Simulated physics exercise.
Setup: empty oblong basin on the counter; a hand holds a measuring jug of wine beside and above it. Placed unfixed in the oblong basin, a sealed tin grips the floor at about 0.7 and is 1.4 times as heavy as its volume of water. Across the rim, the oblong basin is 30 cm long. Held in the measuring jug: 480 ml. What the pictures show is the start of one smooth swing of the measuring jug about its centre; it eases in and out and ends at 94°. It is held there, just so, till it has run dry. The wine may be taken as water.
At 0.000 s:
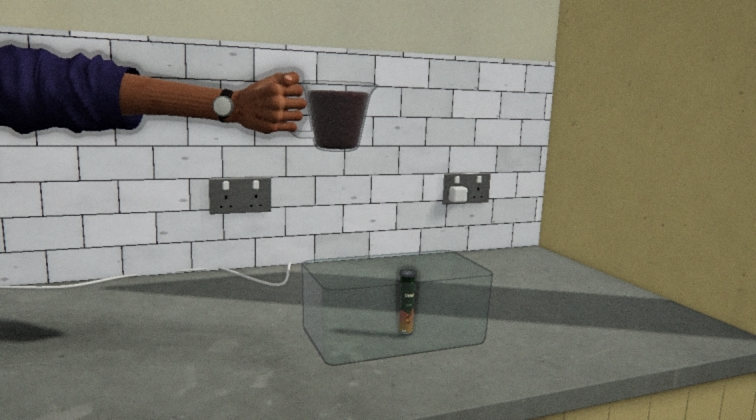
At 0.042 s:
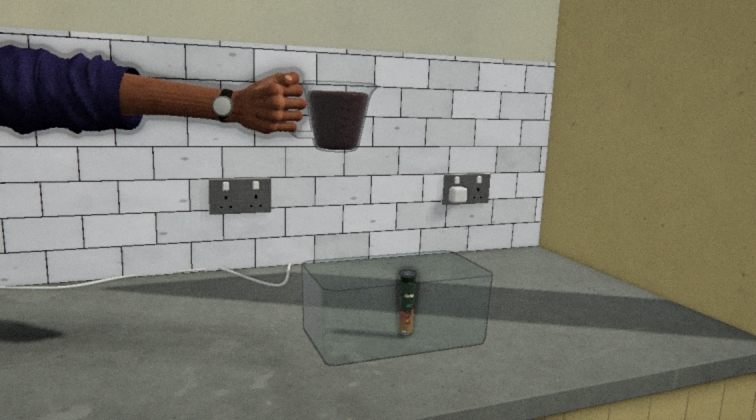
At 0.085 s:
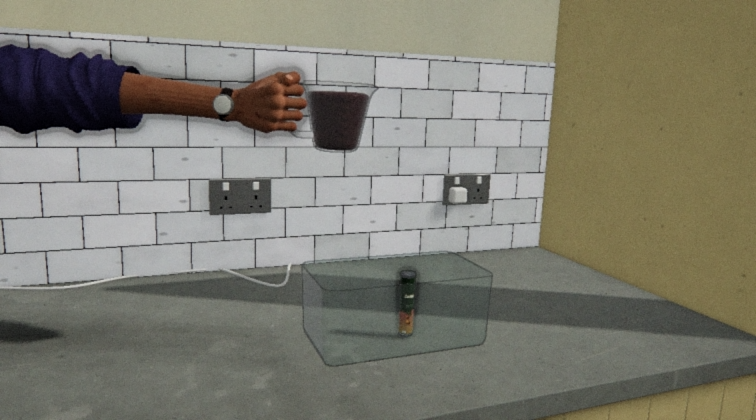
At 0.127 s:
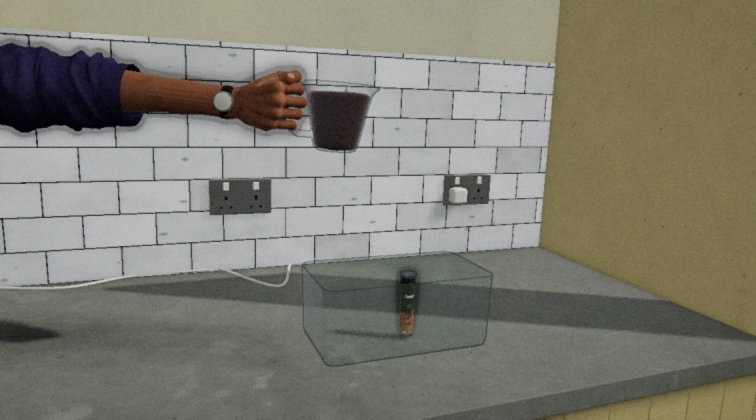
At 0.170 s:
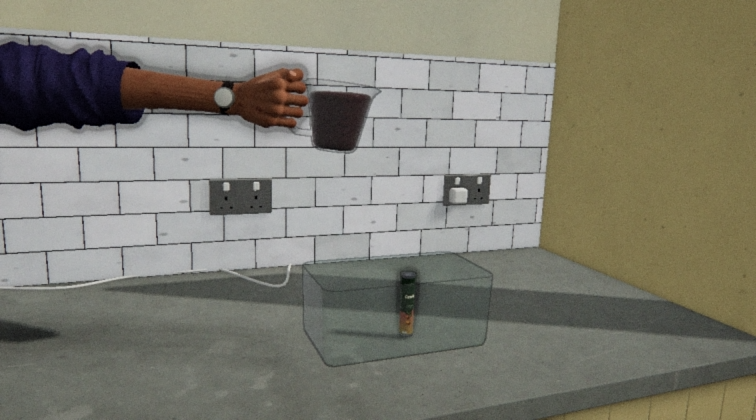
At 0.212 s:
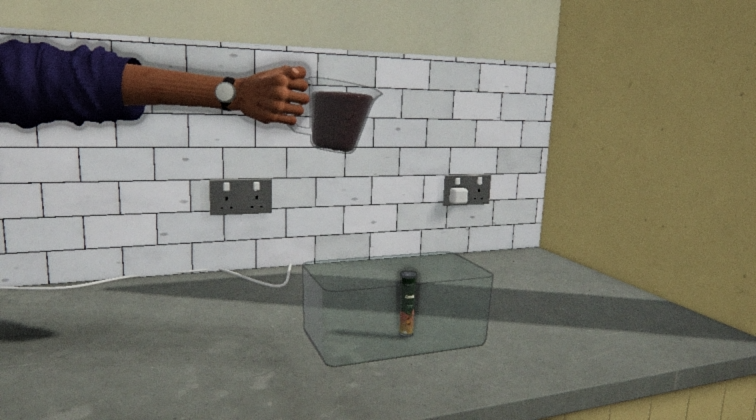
A hand at the end of an arm in a dark blue sleeve, wearing a wristwatch, reaches in from the left over a grey kitchen counter, seen from a fixed, slightly raised view. It holds a clear jug of dark wine before white brick tiles with grey sockets, above a clear oblong basin with a small dark tin behind its glass. The jug starts upright, then leans slightly to the right.
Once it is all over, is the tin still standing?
It does not overbalance.
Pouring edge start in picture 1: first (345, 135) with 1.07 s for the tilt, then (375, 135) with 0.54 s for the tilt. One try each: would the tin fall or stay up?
In the first try it remains standing; in the second it comes down.
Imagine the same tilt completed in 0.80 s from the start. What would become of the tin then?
So the tin will hold steady.
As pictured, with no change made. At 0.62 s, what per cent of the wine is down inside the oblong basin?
I reckon close to 1 percent of it.
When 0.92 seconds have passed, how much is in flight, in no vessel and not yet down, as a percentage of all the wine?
Airborne fraction: Approx. 34 %.
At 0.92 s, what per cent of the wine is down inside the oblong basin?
My estimate is about 42 percent.
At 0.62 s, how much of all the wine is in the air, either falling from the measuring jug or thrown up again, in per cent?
Some 22 per cent, I reckon.
Then, 0.62 s in, the tilt is 58° and 77 per cent is still to pour; the tin stands where it began.
Then, 0.92 s in, the tilt is 89° and 25 per cent is still to pour; the tin stands where it began.
Then, 1.23 s in, the tilt is 94° and 2 per cent is still to pour; the tin stands where it began.
Then, 1.57 s in, the tilt is 94° and 0 per cent is still to pour; the tin stands where it began.
Finally, the tin stands where it began.
